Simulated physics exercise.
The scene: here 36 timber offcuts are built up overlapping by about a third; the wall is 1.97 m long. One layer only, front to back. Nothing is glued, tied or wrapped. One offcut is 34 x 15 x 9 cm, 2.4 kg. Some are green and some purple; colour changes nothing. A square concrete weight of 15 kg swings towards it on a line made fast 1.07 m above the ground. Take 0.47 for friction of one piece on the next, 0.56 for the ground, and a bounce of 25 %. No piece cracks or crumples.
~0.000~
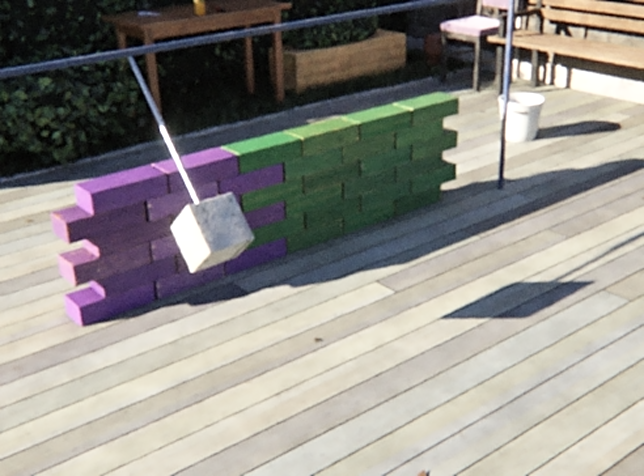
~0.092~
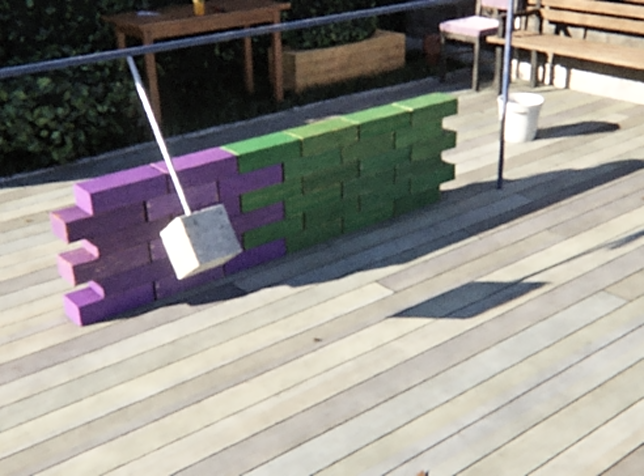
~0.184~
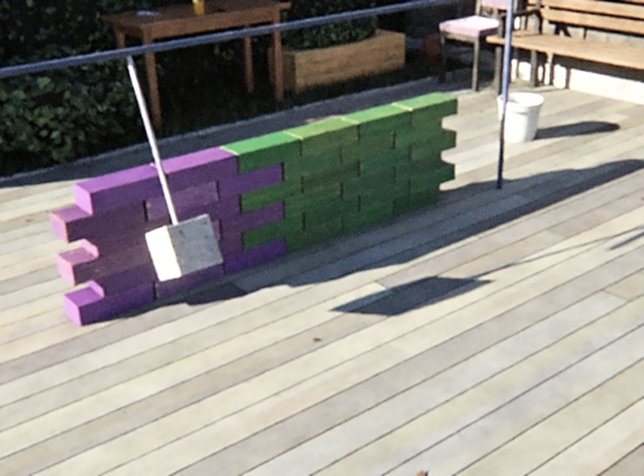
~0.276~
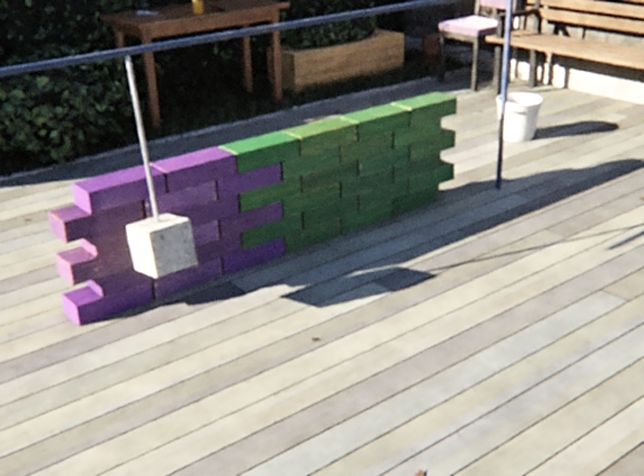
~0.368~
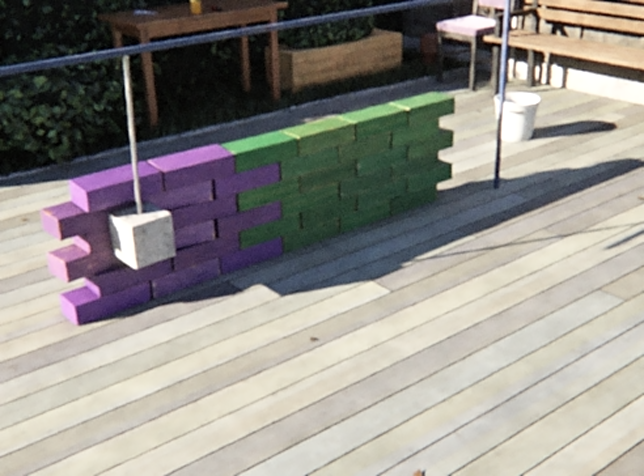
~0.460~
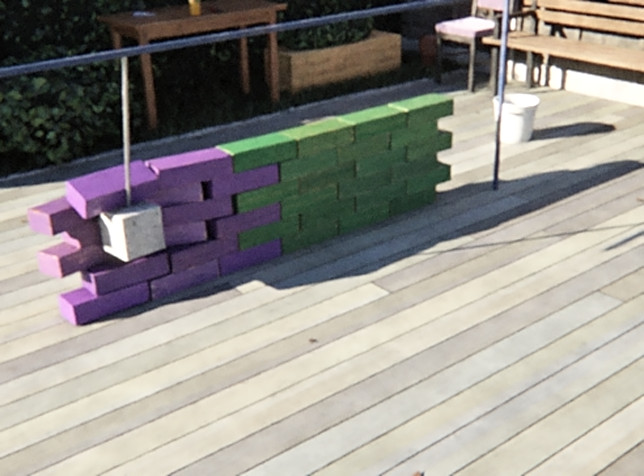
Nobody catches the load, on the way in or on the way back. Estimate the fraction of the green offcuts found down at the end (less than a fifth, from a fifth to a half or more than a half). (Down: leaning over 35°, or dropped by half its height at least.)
Ending down: Less than a fifth.
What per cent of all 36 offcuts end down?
About 30 per cent.
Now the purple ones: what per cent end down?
Ending so: Purple 70 per cent.
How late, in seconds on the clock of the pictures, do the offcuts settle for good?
Near 2.5 s.
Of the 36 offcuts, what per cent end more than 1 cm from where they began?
30 per cent.
After 0.74 s, line 15° past plumb; none of the 21 green offcuts down (4 of 36 in all colours); top green offcut unmoved; top purple offcut leaning 27°.
After 1.08 s, line 3° past plumb; 1 of the 21 green offcuts down (11 of 36 in all colours); top green offcut unmoved; top purple offcut on its side.
At rest (2.6 s), line 13° past plumb; 1 of the 21 green offcuts down (11 of 36 in all colours); top green offcut unmoved; top purple offcut 46 cm lower. That is 5 per cent. As the last picture would show them, middles, top green offcut near (421, 110), top purple offcut near (195, 193).
